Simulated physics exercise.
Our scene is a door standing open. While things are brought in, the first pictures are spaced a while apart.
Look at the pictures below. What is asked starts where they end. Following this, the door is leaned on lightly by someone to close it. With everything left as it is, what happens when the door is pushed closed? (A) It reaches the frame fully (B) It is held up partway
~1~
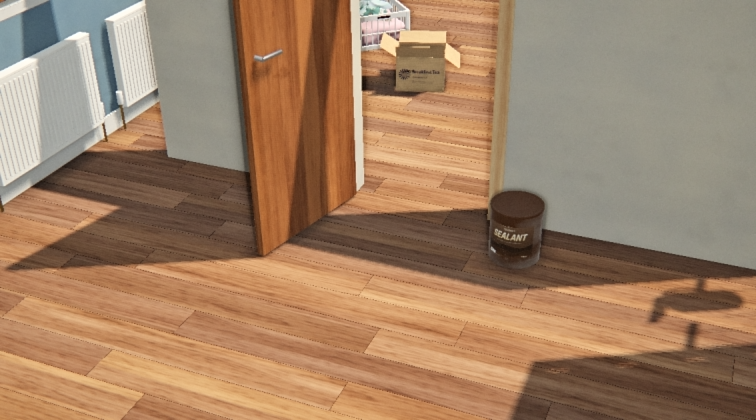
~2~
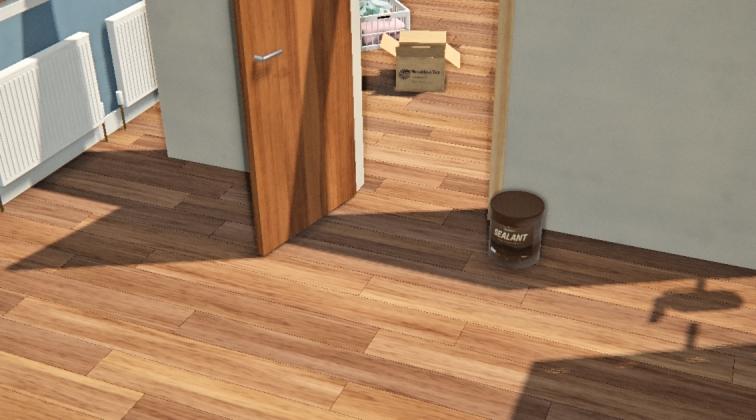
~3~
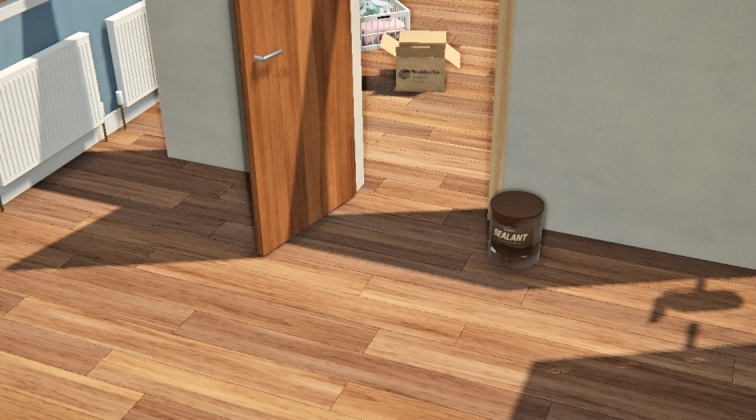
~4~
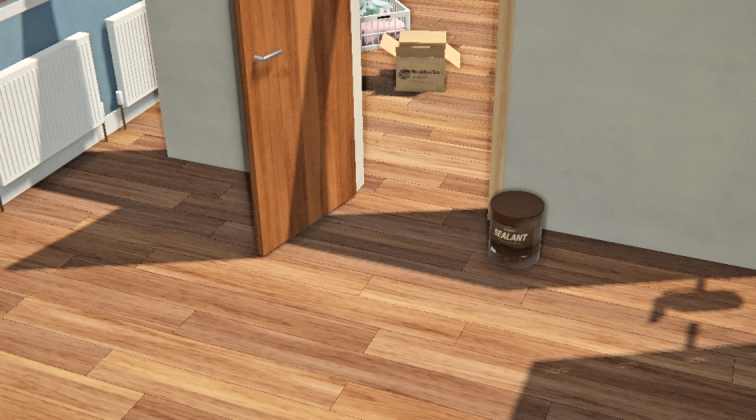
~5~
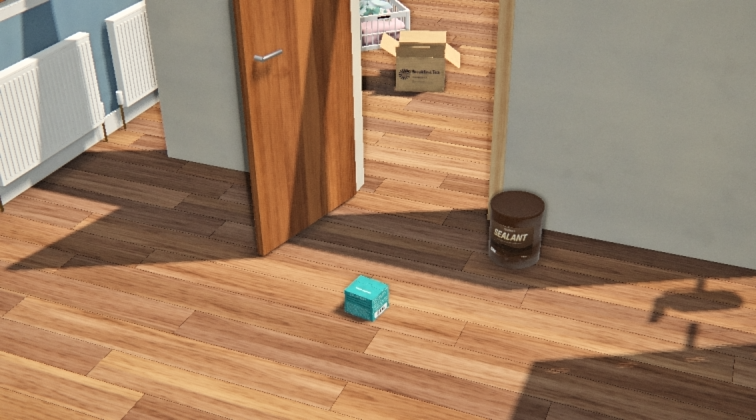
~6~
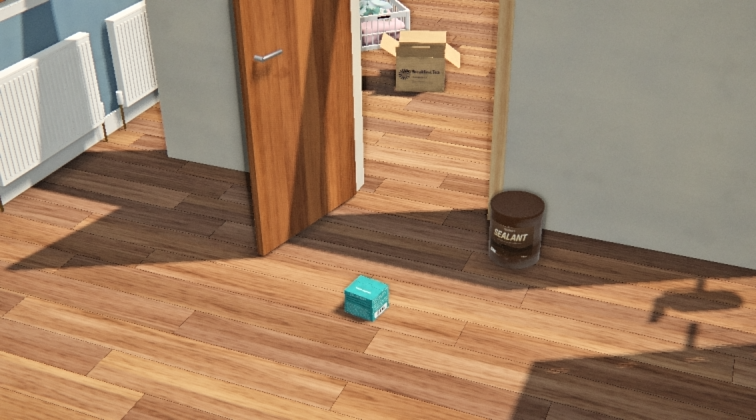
A, it reaches the frame fully.
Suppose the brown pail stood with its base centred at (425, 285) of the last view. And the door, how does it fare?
It makes it all the way then.
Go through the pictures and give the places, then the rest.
In the first frame, door wide open and still; brown pail (516, 229).
In the second frame, door wide open and still; brown pail (516, 229).
In the third frame, door wide open and still; brown pail (516, 229).
In the fourth frame, door wide open and still; brown pail (516, 229).
In the fifth frame, door wide open and still; brown pail (516, 229).
In the sixth frame, door wide open and still; turquoise box (367, 298); brown pail (516, 229).
Then, 0.90 s after the last picture, door 81° open.
Then, 1.60 s after the last picture, door 49° open.
Then, 2.30 s after the last picture, door 17° open.
At rest, door 0° open; both in place. Seen from the same camera at the end, turquoise box near (367, 298).
